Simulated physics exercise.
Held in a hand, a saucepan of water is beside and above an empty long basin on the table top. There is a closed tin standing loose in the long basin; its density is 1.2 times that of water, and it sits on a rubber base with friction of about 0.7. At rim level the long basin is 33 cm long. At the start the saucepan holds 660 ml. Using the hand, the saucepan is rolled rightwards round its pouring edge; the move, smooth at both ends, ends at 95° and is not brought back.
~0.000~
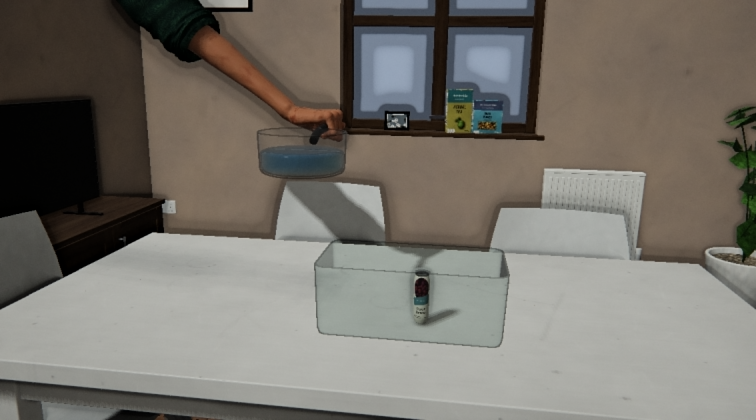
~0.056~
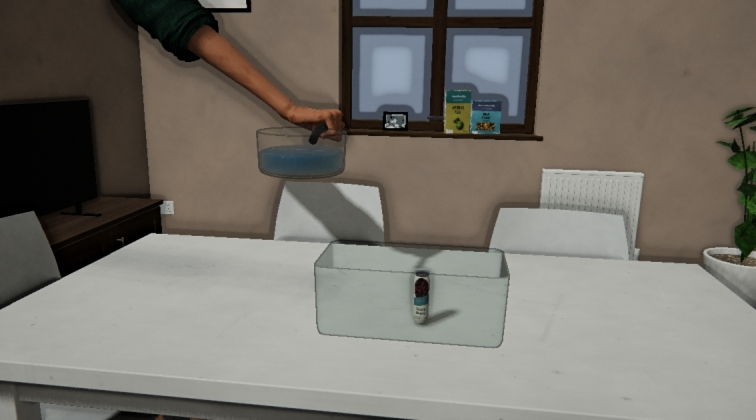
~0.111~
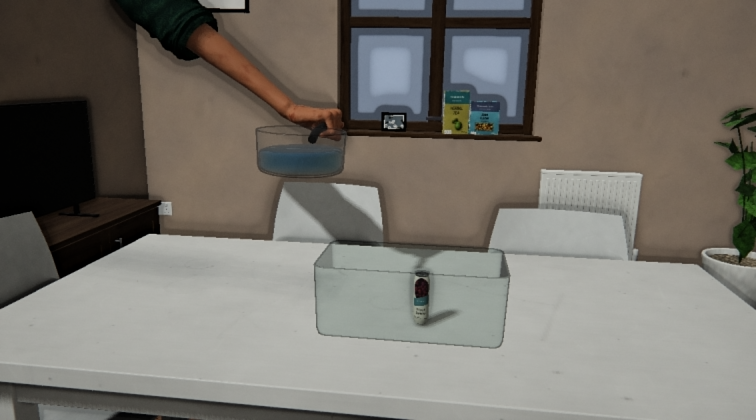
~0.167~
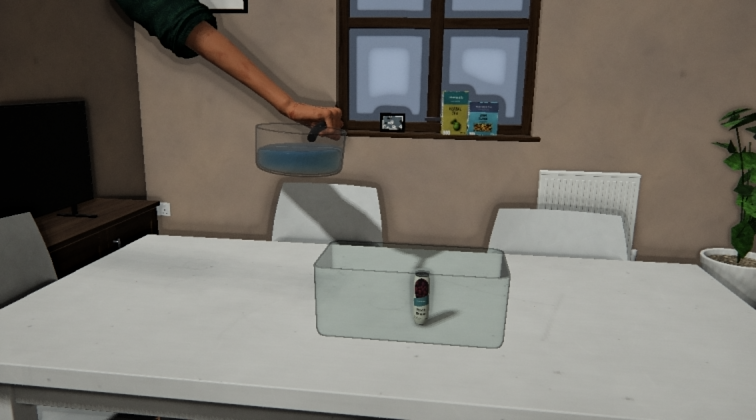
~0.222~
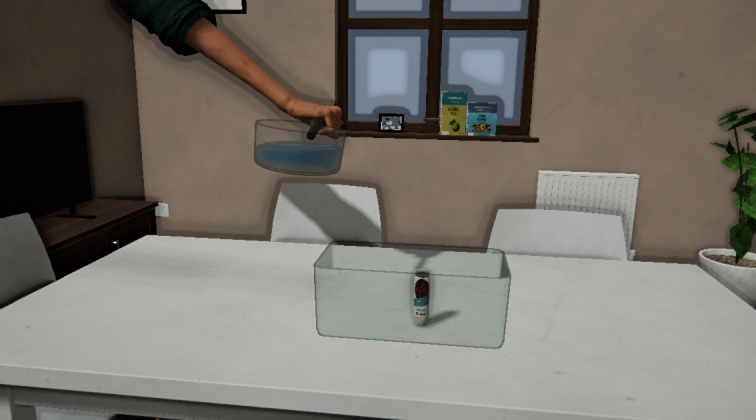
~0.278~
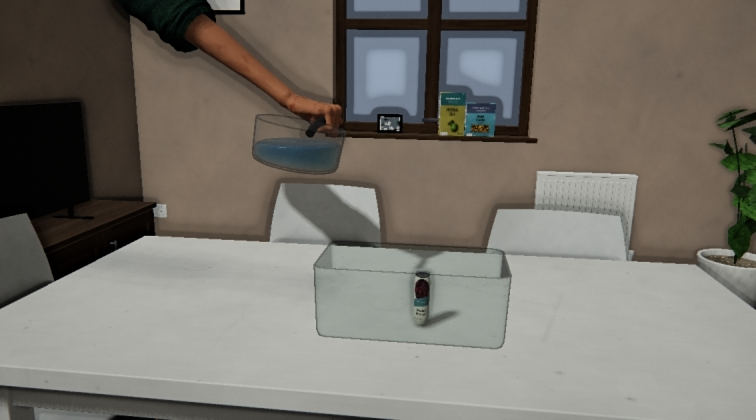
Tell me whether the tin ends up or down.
It is going to fail.
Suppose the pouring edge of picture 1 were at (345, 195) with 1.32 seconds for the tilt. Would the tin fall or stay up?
After that, the tin stays vertical.
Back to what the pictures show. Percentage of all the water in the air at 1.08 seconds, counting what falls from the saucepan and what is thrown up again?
32 per cent or so.
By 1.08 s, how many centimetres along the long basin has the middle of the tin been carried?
Reading: Roughly 0 cm.
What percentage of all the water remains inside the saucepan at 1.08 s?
Roughly 22 per cent.
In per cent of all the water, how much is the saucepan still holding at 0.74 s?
Around 78 percent.
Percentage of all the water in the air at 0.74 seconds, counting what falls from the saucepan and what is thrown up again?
Around 22 in a hundred.
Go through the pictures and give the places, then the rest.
In the first frame, it leans 0°; its right rim is at (345, 134); the water meets the walls at (263, 149) and (344, 152); the long basin's rim runs from (324, 253) to (506, 264); the tin's top is at (422, 276).
In the second frame, it leans 0°; its right rim is at (345, 134); the water meets the walls at (263, 149) and (344, 152).
In the third frame, it leans 2°; its right rim is at (345, 134); the water meets the walls at (262, 148) and (343, 151).
In the fourth frame, it leans 4°; its right rim is at (345, 134); the water meets the walls at (261, 147) and (343, 149).
In the fifth frame, it leans 6°; its right rim is at (345, 134); the water meets the walls at (260, 144) and (342, 147).
In the sixth frame, it leans 10°; its right rim is at (344, 134); the water meets the walls at (259, 141) and (341, 145).
Then, 0.74 s in, the tilt is 57° and 78 per cent is still to pour; the tin stands where it began.
Then, 1.08 s in, the tilt is 87° and 22 per cent is still to pour; the tin stands where it began.
Then, 1.43 s in, the tilt is 95° and 3 per cent is still to pour; the tin leans 39°.
Then, 1.82 s in, the tilt is 95° and 1 per cent is still to pour; the tin lies on its side.
Finally, the tin lies on its side.
